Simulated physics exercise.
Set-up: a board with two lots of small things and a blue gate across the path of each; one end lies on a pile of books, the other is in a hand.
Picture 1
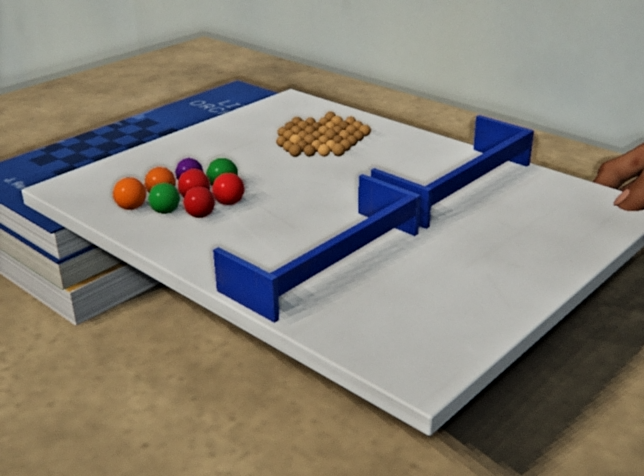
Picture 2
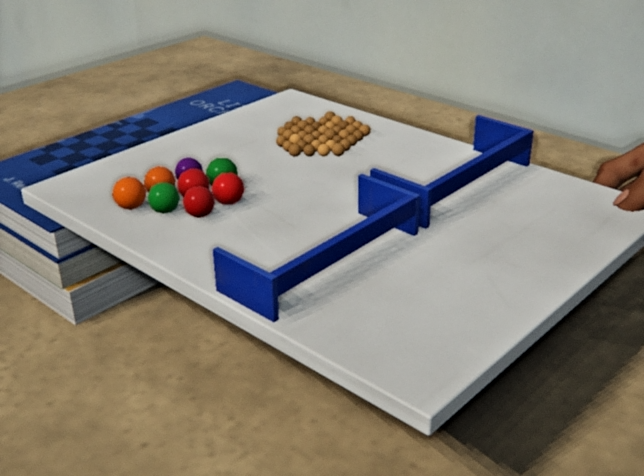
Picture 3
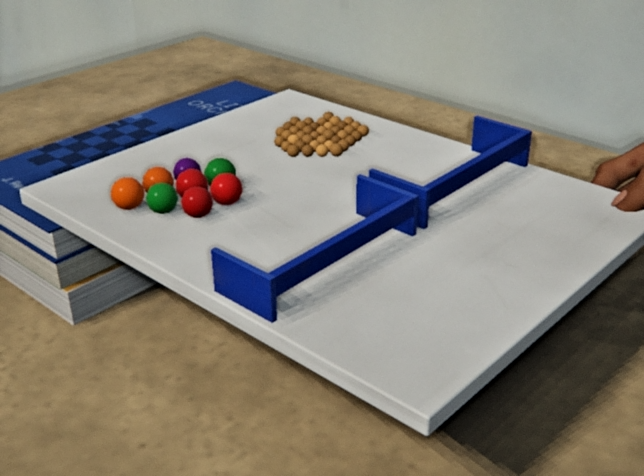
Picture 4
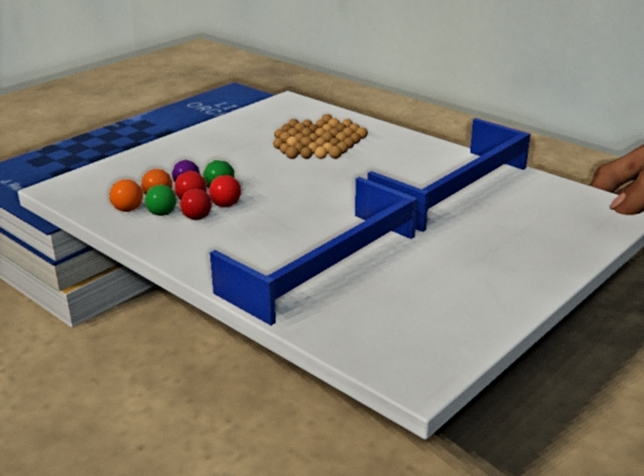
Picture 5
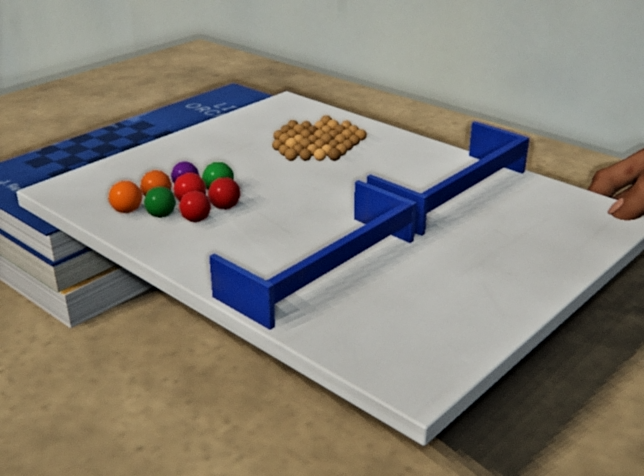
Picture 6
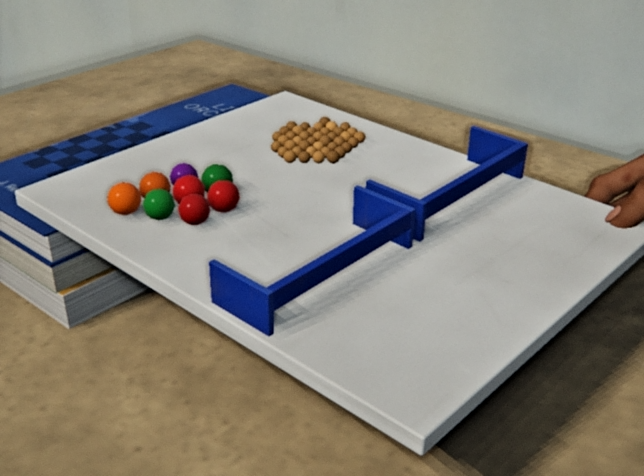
In this clip, a white board holding colourful balls, small wooden beads and blue gates rests on books at the left while a hand holds the right side, lowering it very slightly; the balls and beads stay in place on it.
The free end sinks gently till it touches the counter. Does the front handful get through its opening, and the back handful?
Front handful: No. Back handful: Yes.
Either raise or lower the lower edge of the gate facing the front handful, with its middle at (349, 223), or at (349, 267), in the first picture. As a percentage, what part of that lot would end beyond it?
Lab note: Try 1 near 100 %, try 2 near 0 %.
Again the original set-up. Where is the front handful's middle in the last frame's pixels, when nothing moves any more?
At roughly pixel (312, 318).
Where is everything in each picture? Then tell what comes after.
Held end of the board near (426, 407), level; book pile near (164, 156), about a quarter as high as the board is long; front handful near (194, 185), a few glass marbles; back handful near (317, 136), some round wooden beads; front gate near (349, 242), its slot lower than a piece; back gate near (481, 166), its slot higher than a piece, in the first frame.
Held end of the board near (425, 407), level; back handful near (317, 136), in the second frame.
Held end of the board near (423, 407), level; front handful near (192, 185), in the third frame.
Held end of the board near (422, 411), level; back handful near (314, 139), in the fourth frame.
Held end of the board near (420, 417), down by 1°; front handful near (190, 189), in the fifth frame.
Held end of the board near (418, 426), down by 2°; book pile near (158, 159); front handful near (189, 192), not moving; back handful near (312, 142), not moving; front gate near (344, 256); back gate near (475, 179), in the sixth frame.
Then, 0.52 s on from there, board sloping at 11°; front handful on its way down; back handful on its way down.
Then, 0.97 s on from there, board resting at 16°; front handful has reached its gate; back handful the whole lot past its gate.
In the end, board resting at 16°; front handful gathered behind its gate; back handful the whole lot past its gate.
